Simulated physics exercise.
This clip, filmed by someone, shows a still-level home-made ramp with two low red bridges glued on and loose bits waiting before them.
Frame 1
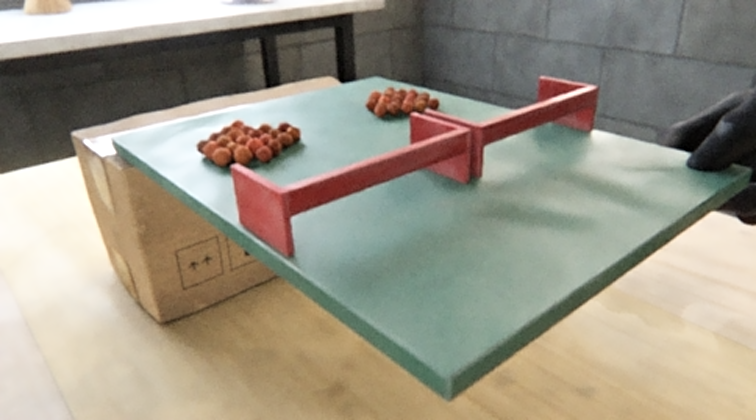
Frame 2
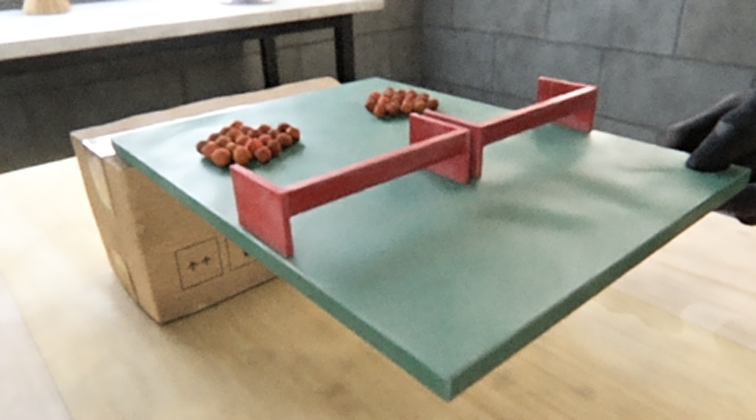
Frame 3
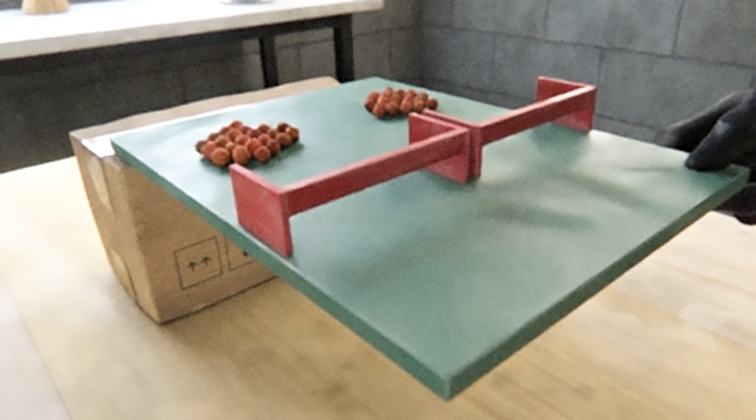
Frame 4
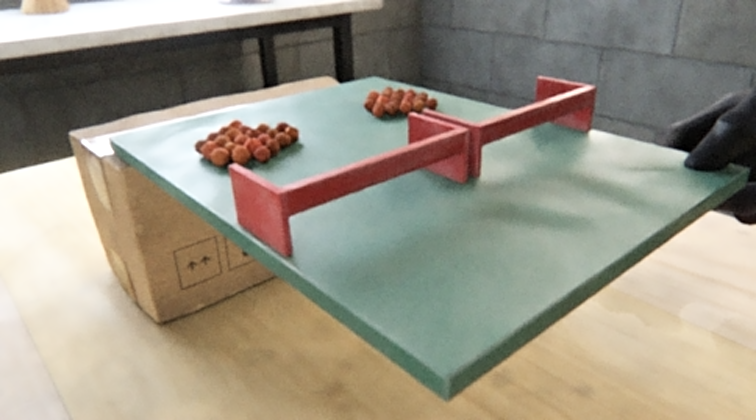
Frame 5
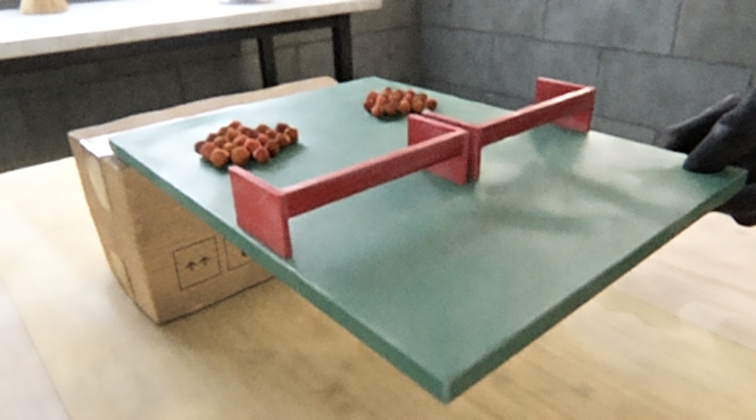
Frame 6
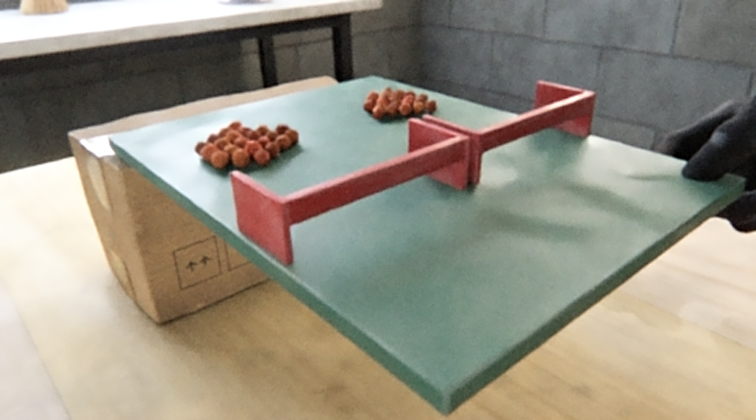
A gloved hand at the right holds a green board nearly still, dipping its near end very slightly at the end, while the far end rests on a cardboard box and two clusters of reddish-brown pellets stay motionless behind two red gates.
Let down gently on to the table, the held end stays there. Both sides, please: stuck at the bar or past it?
Nearer handful: Past it. Farther handful: Past it.
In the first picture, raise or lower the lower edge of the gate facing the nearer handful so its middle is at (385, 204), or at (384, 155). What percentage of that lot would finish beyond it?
Gate one: 0 per cent; gate two: 100 per cent.
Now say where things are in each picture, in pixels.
Held end of the board near (447, 363), level; box near (260, 181), nearly half as high as the board is long; nearer handful near (245, 143), a few clay pellets; farther handful near (398, 101), a few clay pellets; nearer gate near (384, 168), its slot higher than a piece; farther gate near (541, 114), its slot higher than a piece, in the first picture.
Held end of the board near (447, 364), level; farther handful near (397, 102), in the second picture.
Held end of the board near (446, 363), level; nearer handful near (244, 144), in the third picture.
Held end of the board near (446, 363), level; farther handful near (396, 101), in the fourth picture.
Held end of the board near (445, 366), level; nearer handful near (243, 144), in the fifth picture.
Held end of the board near (445, 377), down by 1°; box near (257, 181); nearer handful near (243, 146), not moving; farther handful near (396, 103), not moving; nearer gate near (383, 176); farther gate near (539, 120), in the sixth picture.
Then, 0.59 s on from there, board sloping at 16°; nearer handful on its way down; farther handful on its way down.
Then, 1.11 s on from there, board resting at 27°; nearer handful the whole lot past its gate; farther handful the whole lot past its gate.
Then, 1.55 s on from there, board resting at 28°; nearer handful the whole lot past its gate; farther handful the whole lot past its gate.
In the end, board resting at 28°; nearer handful the whole lot past its gate; farther handful the whole lot past its gate.
